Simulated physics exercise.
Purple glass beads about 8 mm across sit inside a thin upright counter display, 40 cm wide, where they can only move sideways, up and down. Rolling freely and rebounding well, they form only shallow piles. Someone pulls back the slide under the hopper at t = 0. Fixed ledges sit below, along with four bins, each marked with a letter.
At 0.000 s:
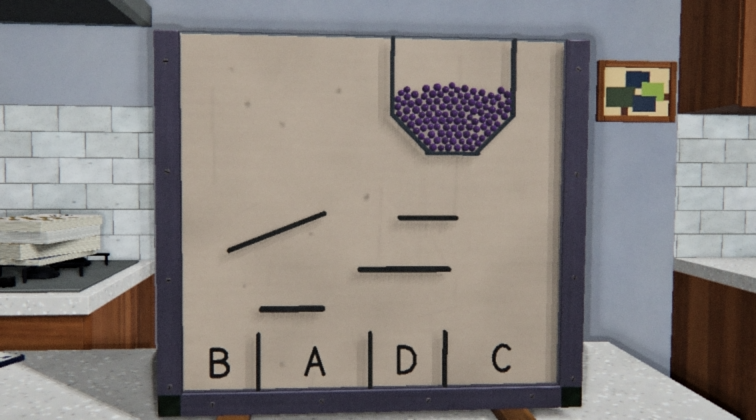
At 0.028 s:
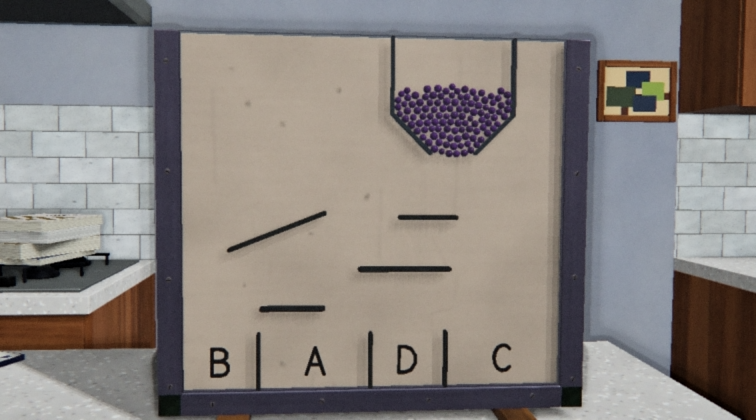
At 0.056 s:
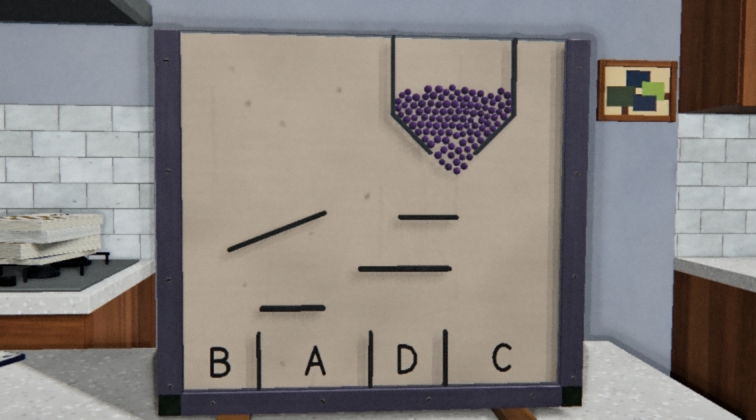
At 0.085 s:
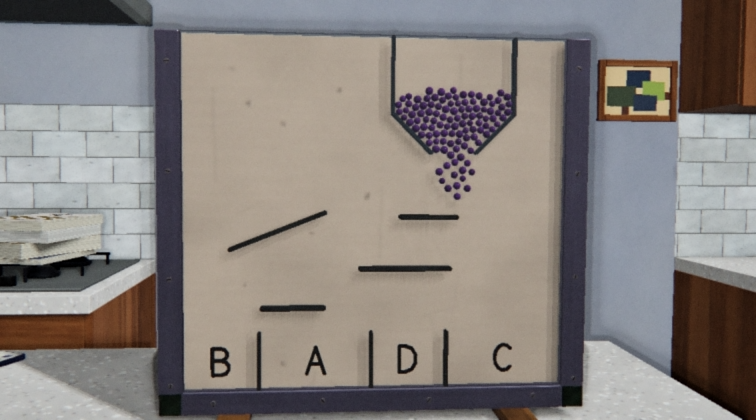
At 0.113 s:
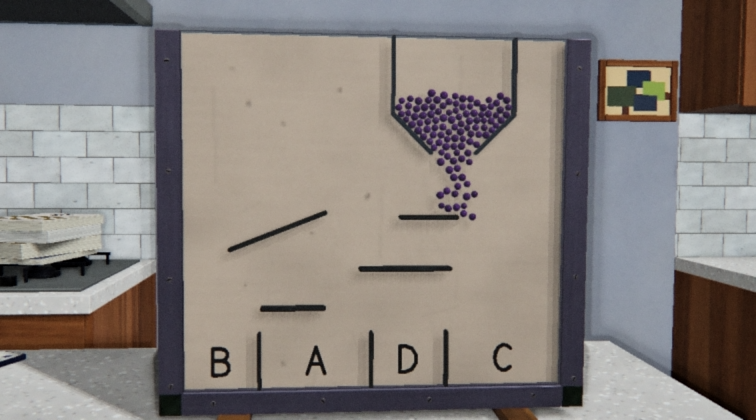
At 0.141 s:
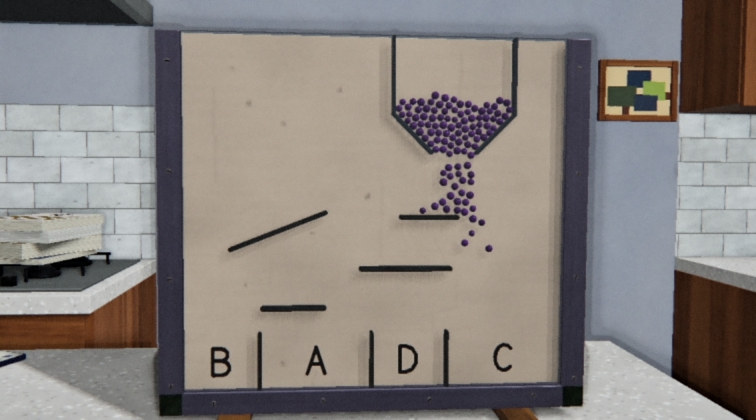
Small purple beads poured out of a hopper's open bottom in an upright display above lettered bins, struck the short level ledge below, and scattered, with a few dropping past its right end.
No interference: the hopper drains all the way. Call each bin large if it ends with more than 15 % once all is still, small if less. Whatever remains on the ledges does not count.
Bin A: Small; bin B: Small; bin C: Large; bin D: Small.
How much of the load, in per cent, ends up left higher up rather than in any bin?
About 5 per cent.
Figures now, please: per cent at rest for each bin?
In order: Bin A 10, bin B 10, bin C 70, bin D 5.
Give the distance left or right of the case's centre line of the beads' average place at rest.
Right side, about 8 cm off centre.
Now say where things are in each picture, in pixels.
In the first frame, gate shut, about 110 beads in the hopper; its mouth (430, 153) to (475, 154); A (315, 361), B (220, 363), C (502, 358), D (407, 360).
In the second frame, 2 out; lowest bead (456, 154).
In the third frame, 9 out; lowest bead (457, 171).
In the fourth frame, 15 out; lowest bead (457, 197).
In the fifth frame, 23 out; lowest bead (472, 217).
In the sixth frame, 30 out; lowest bead (489, 249); ledges level (361, 269) to (450, 268), level (401, 217) to (457, 217), slope (231, 250) to (325, 213), level (263, 309) to (324, 308).
After 0.24 s, 50 % have left the hopper; down in the bins, C 5 %.
After 0.34 s, 80 % have left the hopper; down in the bins, C 25 %.
After 0.55 s, 100 % have left the hopper; down in the bins, C 55 %, D 5 %.
All still by 2.4 s, A 10 %, B 10 %, C 70 %, D 5 %, left higher up 5 %.
